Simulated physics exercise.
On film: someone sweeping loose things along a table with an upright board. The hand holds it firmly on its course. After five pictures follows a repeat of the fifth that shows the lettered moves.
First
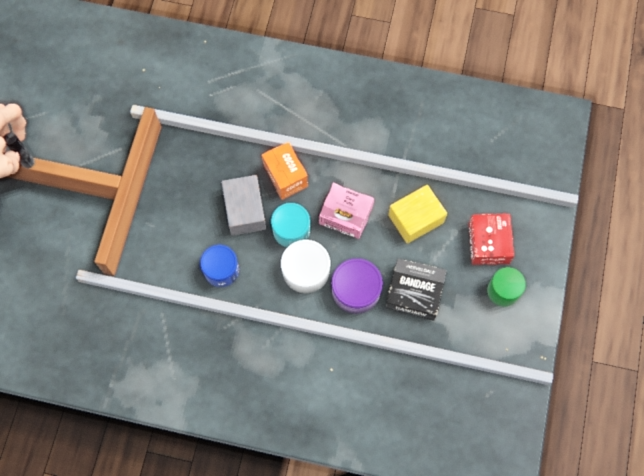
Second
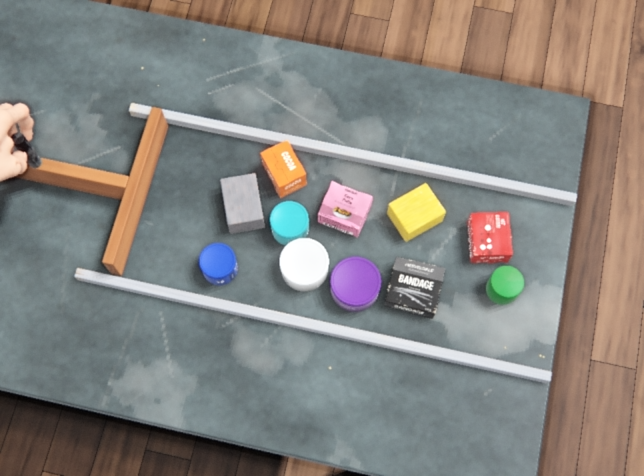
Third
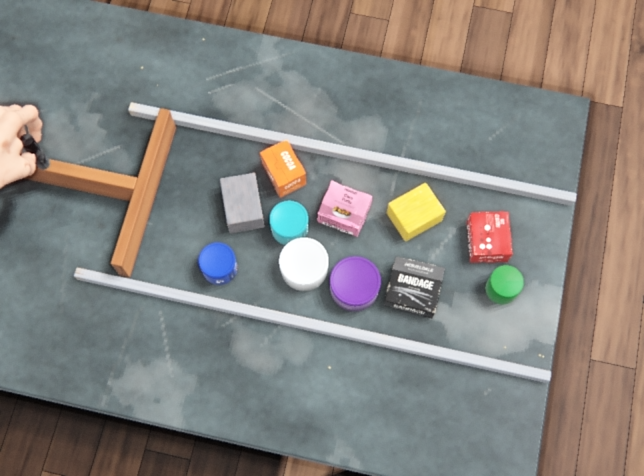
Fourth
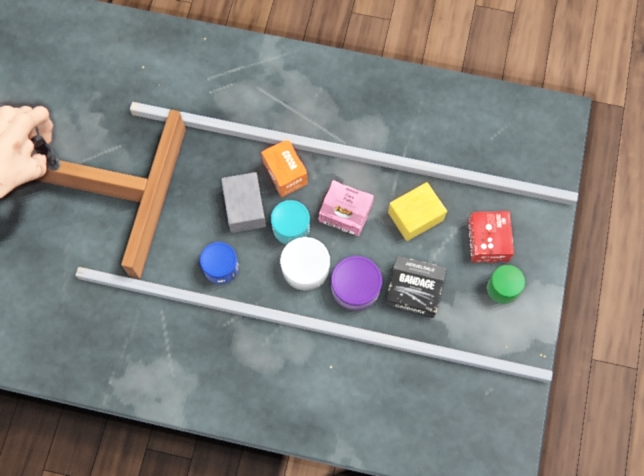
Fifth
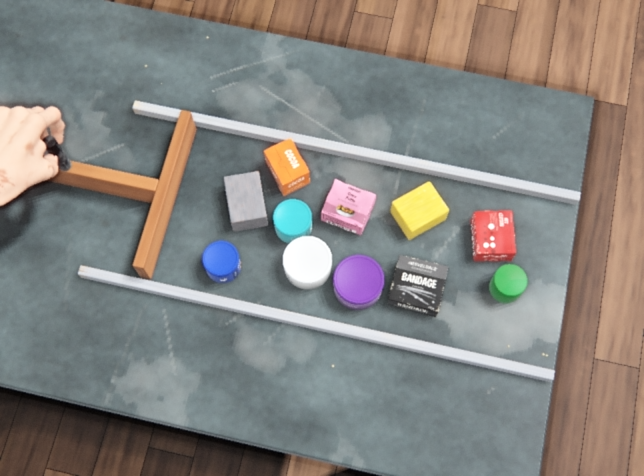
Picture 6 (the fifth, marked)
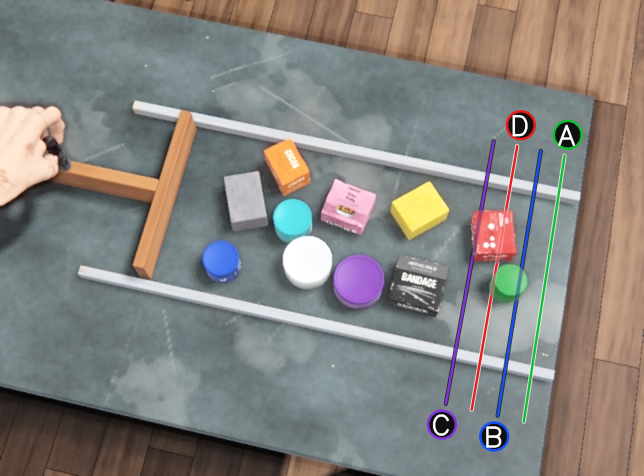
A hand slid a wooden T-shaped pusher slowly to the right between two pale rails on a dark tabletop, moving closer to a scattering of colorful boxes and round tubs that stayed put.
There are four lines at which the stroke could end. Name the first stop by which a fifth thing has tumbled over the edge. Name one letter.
It must go as far as B.
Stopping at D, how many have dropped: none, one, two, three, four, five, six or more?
Four.
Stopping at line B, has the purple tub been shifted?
Yes.
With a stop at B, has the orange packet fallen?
No.
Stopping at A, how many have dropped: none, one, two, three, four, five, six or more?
Six or more.
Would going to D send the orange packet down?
No.
On the marked copy, A at (545, 282); B at (520, 277); C at (471, 266); D at (496, 271).
Following B. Soon after the start, board (290, 213); black box (425, 287); blue tub (297, 295).
Later, board (419, 241); red box (570, 257); green tin (557, 292).
In the end, board (523, 263); red box over the edge; black box over the edge; seven fallen.
As for the rest, A drops nine, but is farther than needed; C drops only three; D drops only four.
